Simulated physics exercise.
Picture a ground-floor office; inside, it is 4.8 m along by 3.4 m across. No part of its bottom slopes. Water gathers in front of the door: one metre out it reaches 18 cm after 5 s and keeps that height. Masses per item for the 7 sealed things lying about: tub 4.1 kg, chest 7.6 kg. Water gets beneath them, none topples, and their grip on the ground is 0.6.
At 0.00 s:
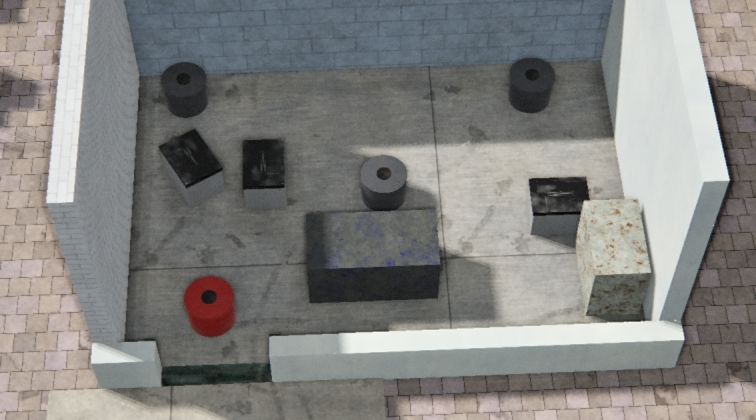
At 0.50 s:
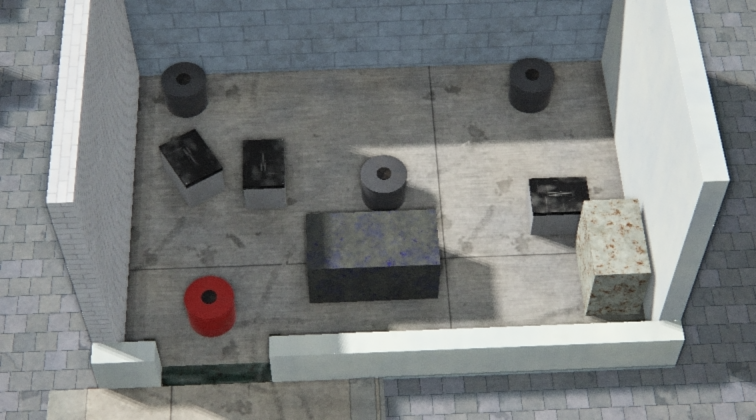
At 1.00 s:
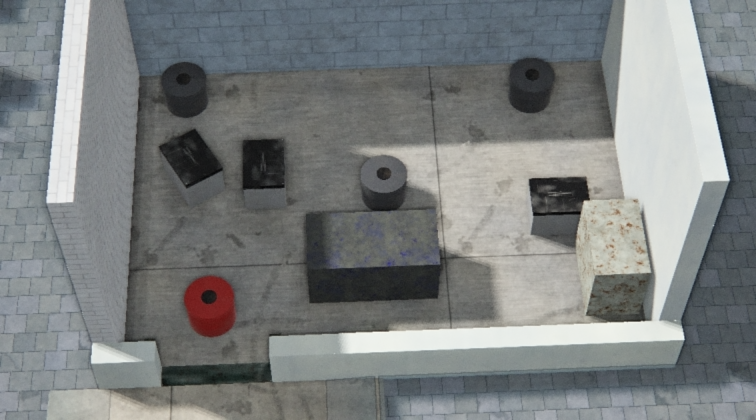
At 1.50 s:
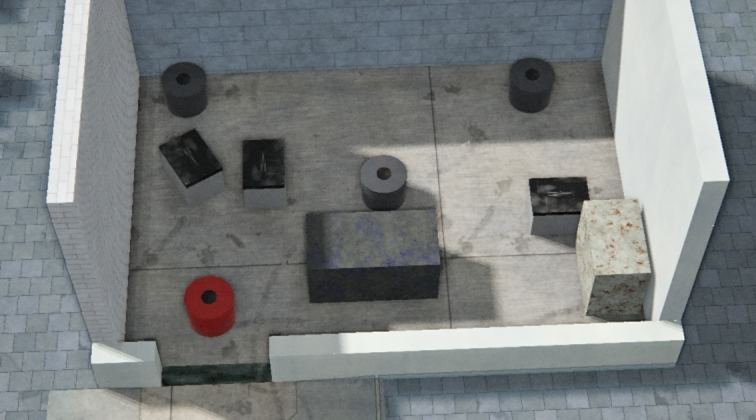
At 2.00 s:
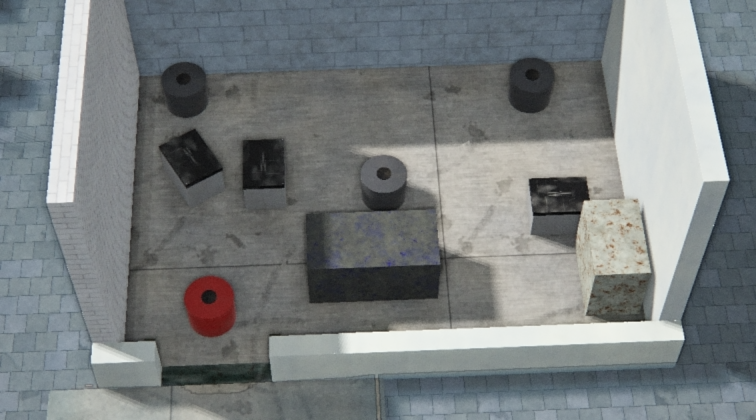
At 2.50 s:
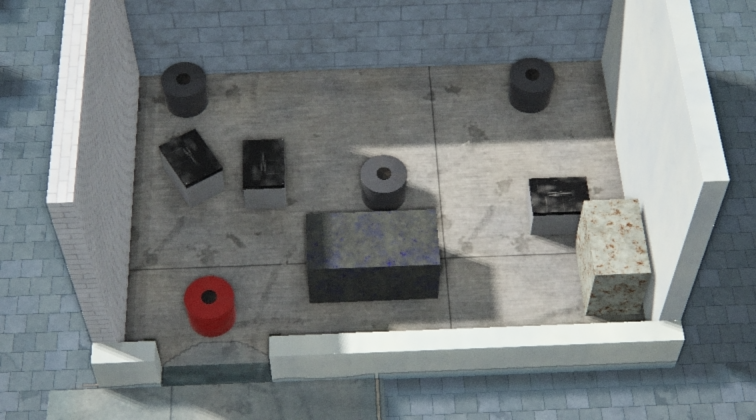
Ground-floor room seen from above, a red tub and dark blocks staying still as paving outside darkens and water reaches the doorway.
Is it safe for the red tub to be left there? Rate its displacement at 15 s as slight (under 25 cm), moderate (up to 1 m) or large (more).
Large.
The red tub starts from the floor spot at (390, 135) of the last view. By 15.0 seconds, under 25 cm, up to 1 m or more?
Result: It drifts a great deal.
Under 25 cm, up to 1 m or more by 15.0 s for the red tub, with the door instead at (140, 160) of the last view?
Result for the red tub - displaced slightly.
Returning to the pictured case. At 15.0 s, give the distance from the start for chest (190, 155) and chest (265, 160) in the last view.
One is off by 300 cm, the other by 250 cm, in the order asked.
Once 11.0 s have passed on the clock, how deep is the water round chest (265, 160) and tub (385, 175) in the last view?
Around 7 cm and 2 cm.
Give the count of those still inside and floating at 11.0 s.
At that moment it comes to 4.
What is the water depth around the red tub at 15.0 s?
Roughly 10 cm deep.
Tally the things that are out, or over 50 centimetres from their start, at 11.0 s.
I count 5 of them.
After 3.5 s the red tub is near (207, 275), 0.2 m from its start, aground; 0 afloat.
After 6.8 s the red tub is near (191, 147), 1.7 m from its start, afloat; 3 afloat.
After 11.0 s the red tub is near (222, 70), 2.6 m from its start, afloat; 4 afloat.
After 15.0 s the red tub is near (521, 116), 3.6 m from its start, afloat; 7 afloat.
